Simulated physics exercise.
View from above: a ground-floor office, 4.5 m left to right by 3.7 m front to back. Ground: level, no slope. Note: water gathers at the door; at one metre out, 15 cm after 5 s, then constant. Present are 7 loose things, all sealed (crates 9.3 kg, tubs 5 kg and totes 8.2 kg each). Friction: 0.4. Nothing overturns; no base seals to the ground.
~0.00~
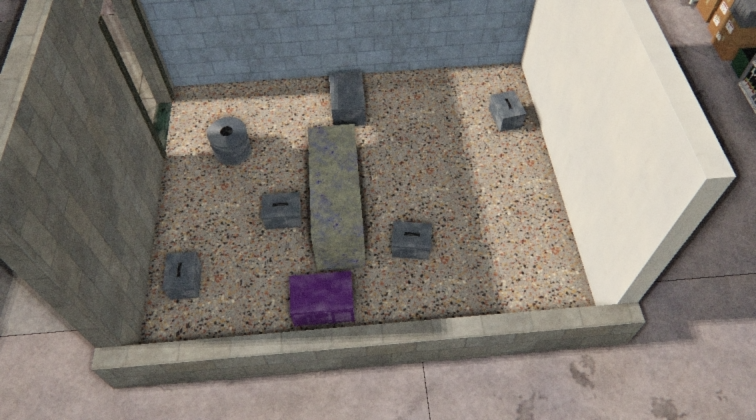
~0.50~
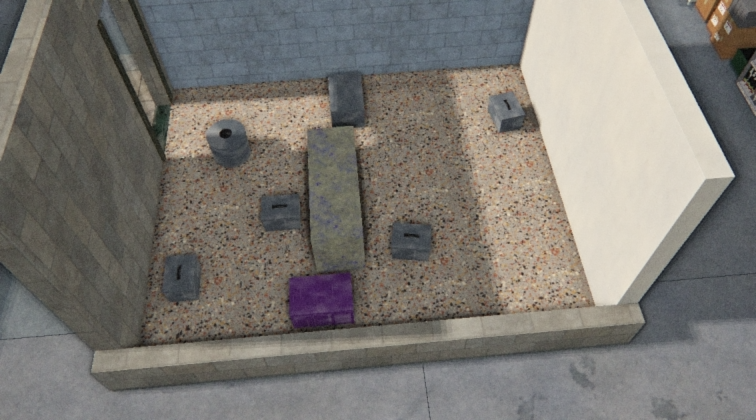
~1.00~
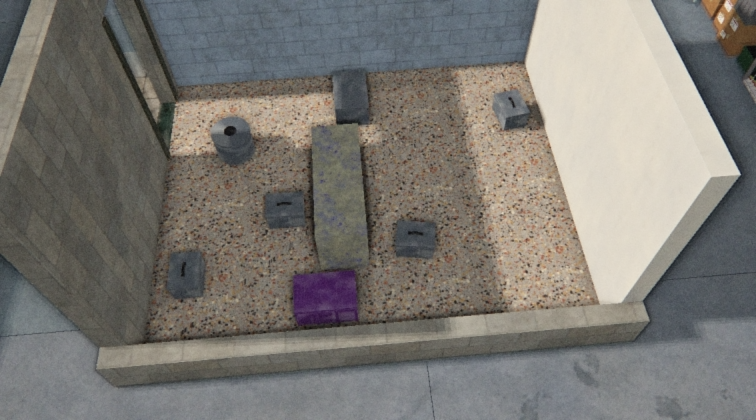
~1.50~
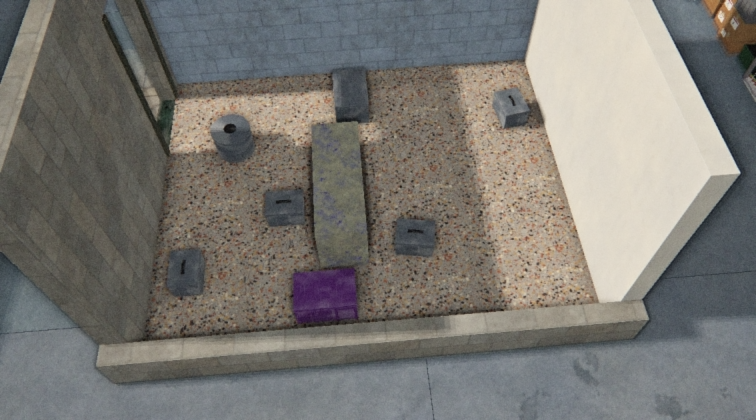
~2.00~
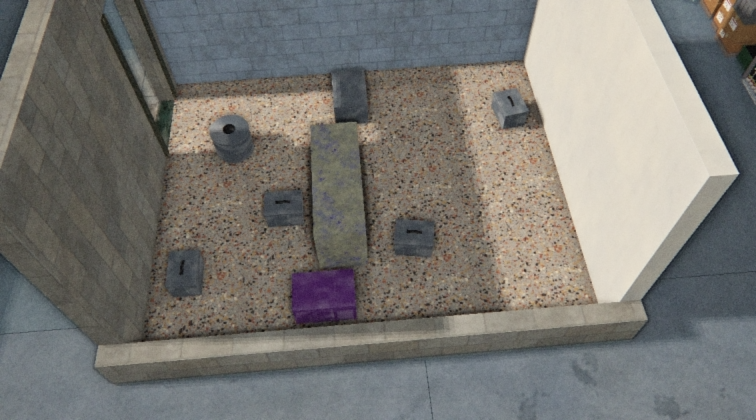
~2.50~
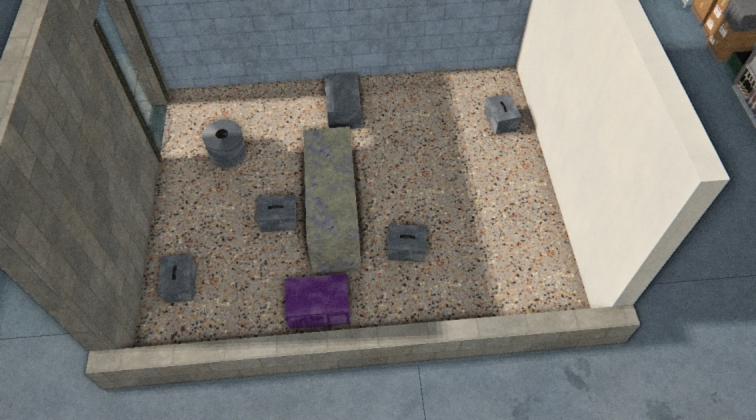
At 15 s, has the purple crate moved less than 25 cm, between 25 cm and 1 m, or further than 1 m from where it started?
My guess: It's a bit away from its start.
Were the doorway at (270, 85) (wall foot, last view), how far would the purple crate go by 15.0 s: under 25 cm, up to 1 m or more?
The purple crate ends up a great distance away.
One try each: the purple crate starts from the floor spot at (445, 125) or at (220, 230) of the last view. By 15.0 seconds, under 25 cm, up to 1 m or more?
Run 1 - well off; run 2 - in place.
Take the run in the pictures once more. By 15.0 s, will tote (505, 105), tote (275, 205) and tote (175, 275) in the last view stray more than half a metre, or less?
First greater, then smaller, then smaller.
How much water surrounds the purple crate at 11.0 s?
1 cm, roughly.
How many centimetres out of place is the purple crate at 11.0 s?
About 0 cm out of place.
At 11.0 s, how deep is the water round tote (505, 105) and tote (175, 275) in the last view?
Depths: Near 6 cm, then near 2 cm.
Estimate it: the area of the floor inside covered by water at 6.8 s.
At that time the wet patch spans about 7.5 m2.
After 3.5 s the purple crate is near (316, 295), 0.0 m from its start, aground; 0 afloat.
After 6.8 s the purple crate is near (316, 295), 0.0 m from its start, aground; 1 afloat.
After 11.0 s the purple crate is near (316, 295), 0.0 m from its start, aground; 2 afloat.
After 15.0 s the purple crate is near (276, 274), 0.5 m from its start, afloat; 2 afloat.
